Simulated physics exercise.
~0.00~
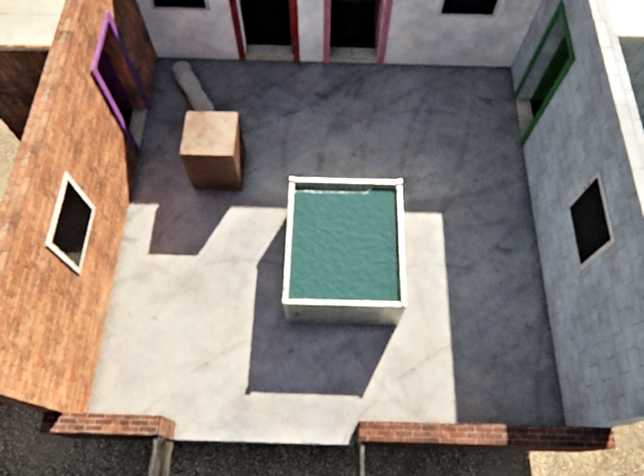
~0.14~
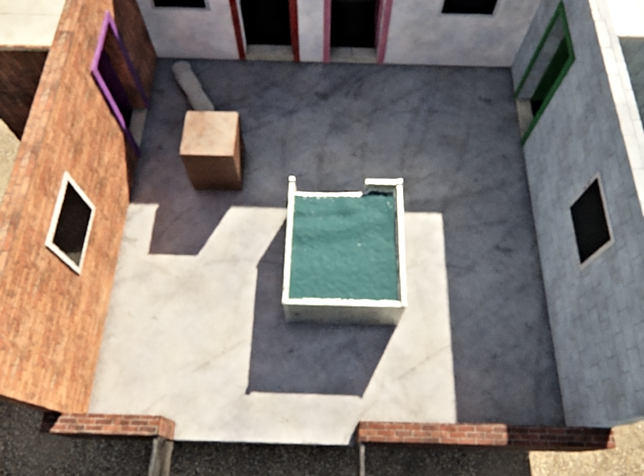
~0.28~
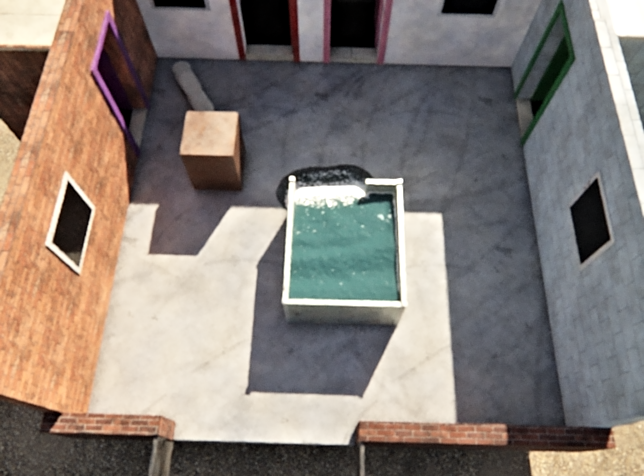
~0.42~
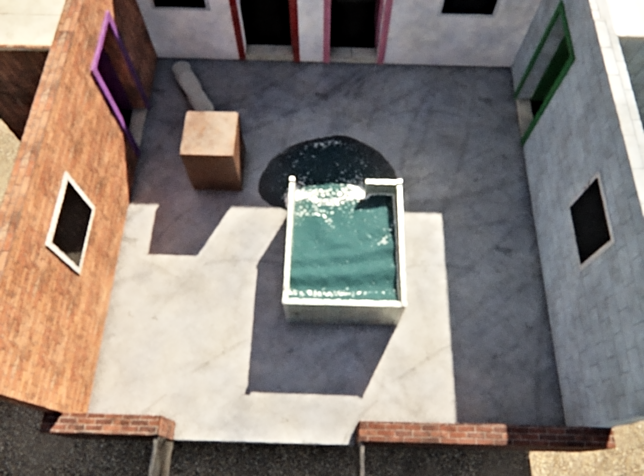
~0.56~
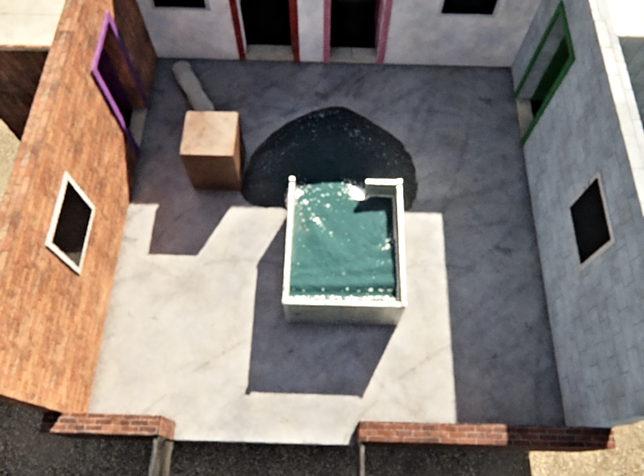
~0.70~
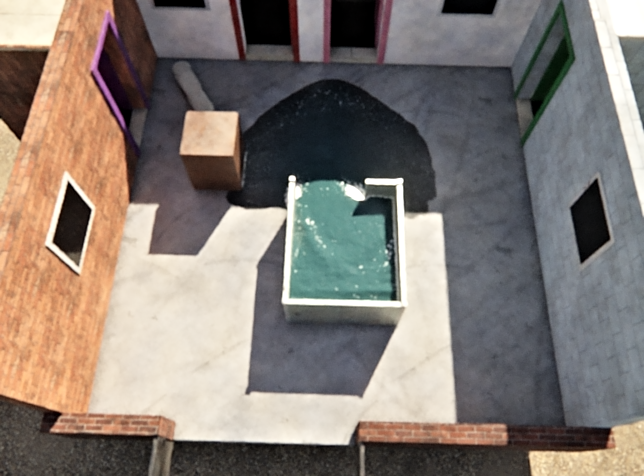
Water poured out through a gap in the far side of the open tank, spreading a dark, widening puddle across the back court's floor toward the far doors and reaching the brown box on the left.
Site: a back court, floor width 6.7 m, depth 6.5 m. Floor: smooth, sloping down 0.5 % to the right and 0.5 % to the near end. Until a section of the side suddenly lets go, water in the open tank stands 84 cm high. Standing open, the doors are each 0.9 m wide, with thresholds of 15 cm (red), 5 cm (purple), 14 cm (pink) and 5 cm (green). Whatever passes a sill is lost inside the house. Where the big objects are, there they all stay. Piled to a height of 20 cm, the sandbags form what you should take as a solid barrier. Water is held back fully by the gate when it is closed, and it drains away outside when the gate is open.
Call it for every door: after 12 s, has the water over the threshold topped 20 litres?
Red door topped, purple door not topped, pink door topped, green door topped.
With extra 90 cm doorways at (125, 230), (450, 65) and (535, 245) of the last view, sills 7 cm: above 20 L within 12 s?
Less, more, less.
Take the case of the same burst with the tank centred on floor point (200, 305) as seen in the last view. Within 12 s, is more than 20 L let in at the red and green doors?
Lab note: Red door limit not exceeded; green door limit exceeded.
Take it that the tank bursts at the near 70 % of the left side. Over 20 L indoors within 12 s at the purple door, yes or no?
At the purple door the limit is exceeded.
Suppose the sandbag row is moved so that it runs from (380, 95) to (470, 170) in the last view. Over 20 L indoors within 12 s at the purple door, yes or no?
Compared to the limit, purple goes beyond.
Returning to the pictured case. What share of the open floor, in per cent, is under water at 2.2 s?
Covered: Roughly 35 per cent.
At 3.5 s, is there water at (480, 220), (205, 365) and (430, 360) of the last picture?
Listed in turn: Spared so far / spared so far / spared so far.
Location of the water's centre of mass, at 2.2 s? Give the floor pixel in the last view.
Near (326, 158).
After 1.4 s water covers 30 % of the floor and is deepest (34 cm) near (326, 198); red door 29 cm at the sill, 8 L in, purple door not reached, pink door 26 cm at the sill, 41 L in, green door not reached.
After 2.2 s water covers 35 % of the floor and is deepest (42 cm) near (158, 59); red door 28 cm at the sill, 55 L in, purple door not reached, pink door 29 cm at the sill, 118 L in, green door 2 cm at the sill, 0 L in.
After 3.5 s water covers 45 % of the floor and is deepest (24 cm) near (194, 75); red door 18 cm at the sill, 93 L in, purple door 5 cm at the sill, 0 L in, pink door 16 cm at the sill, 167 L in, green door 12 cm at the sill, 10 L in.
After 7.0 s water covers 85 % of the floor and is deepest (14 cm) near (503, 84); red door 8 cm at the sill, 100 L in, purple door 5 cm at the sill, 3 L in, pink door 7 cm at the sill, 171 L in, green door 12 cm at the sill, 83 L in.
After 12.0 s water covers 95 % of the floor and is deepest (10 cm) near (565, 432); red door 3 cm at the sill, 100 L in, purple door 2 cm at the sill, 6 L in, pink door 3 cm at the sill, 171 L in, green door 7 cm at the sill, 156 L in.
